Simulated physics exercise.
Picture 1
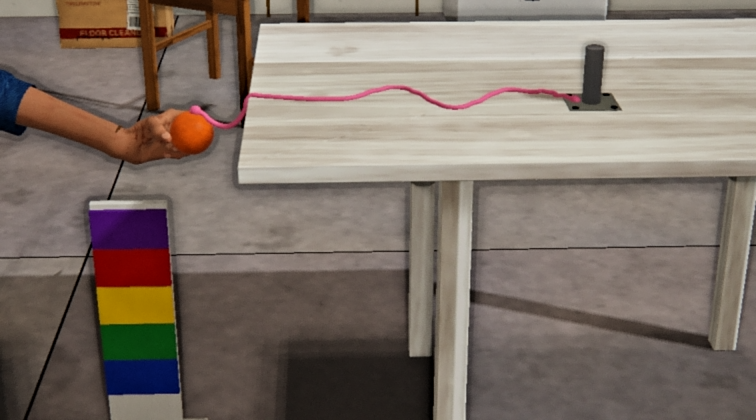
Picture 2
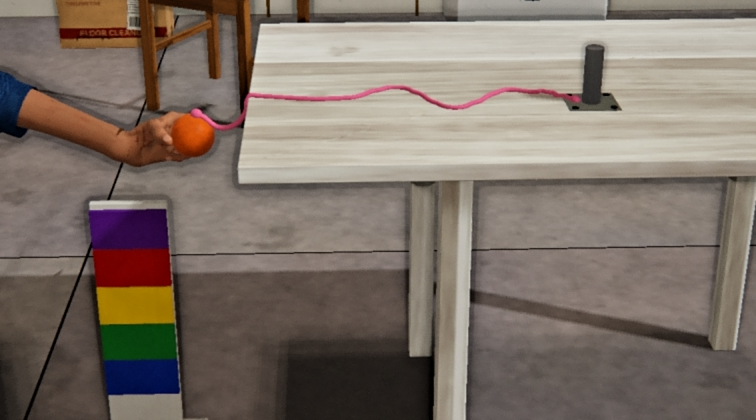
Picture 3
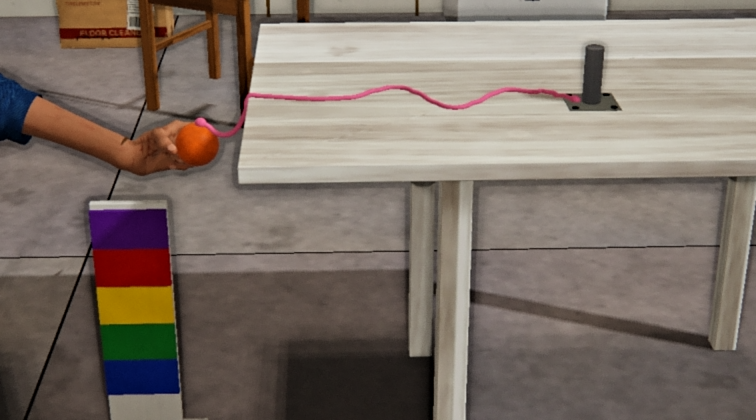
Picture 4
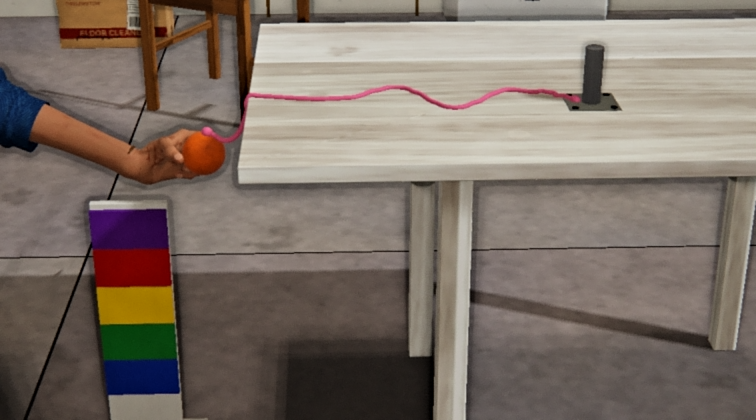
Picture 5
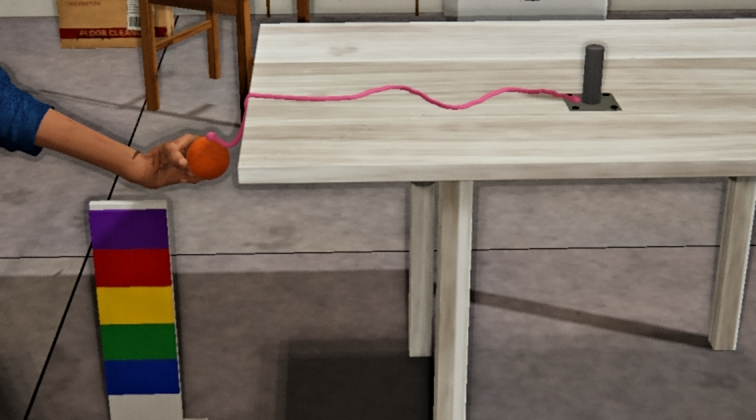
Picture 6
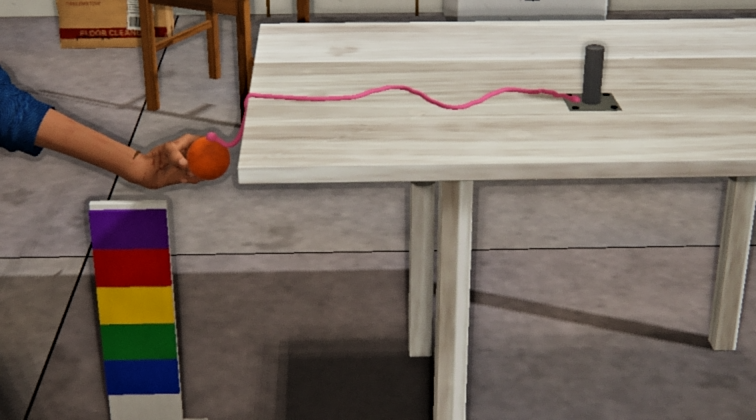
A bare forearm in a blue sleeve reaches in from the left, seen from slightly above in a grey-floored room, holding an orange off the end of a pale wooden table. A pink lead winds across the tabletop to a dark post, with purple, red, yellow, green and blue bands standing below the hand. The hand moves the orange slightly down and right, then stays still.
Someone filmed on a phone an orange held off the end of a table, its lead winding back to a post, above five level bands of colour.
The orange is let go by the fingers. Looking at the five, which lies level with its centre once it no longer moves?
The red one lies level with its centre.
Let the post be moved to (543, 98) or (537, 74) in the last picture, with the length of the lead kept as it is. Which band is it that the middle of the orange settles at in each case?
It comes out yellow the first time and yellow the second time.
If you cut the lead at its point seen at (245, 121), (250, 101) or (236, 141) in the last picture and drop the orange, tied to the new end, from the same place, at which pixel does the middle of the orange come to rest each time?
Try by try: (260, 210), (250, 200) and (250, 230).
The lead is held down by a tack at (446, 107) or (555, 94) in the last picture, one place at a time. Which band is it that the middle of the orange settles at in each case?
Taking the two tries in turn, you'd get purple and then red.
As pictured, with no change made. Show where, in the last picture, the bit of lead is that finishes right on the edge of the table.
It's near (330, 99) in the last picture.
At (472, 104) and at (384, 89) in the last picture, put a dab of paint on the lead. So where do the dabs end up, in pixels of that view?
(433, 99) and (311, 97), roughly.
Soon after, orange near (239, 257); level with red.
After that, orange near (259, 273); level with red.
In the end, orange near (252, 271); level with red. The red one.
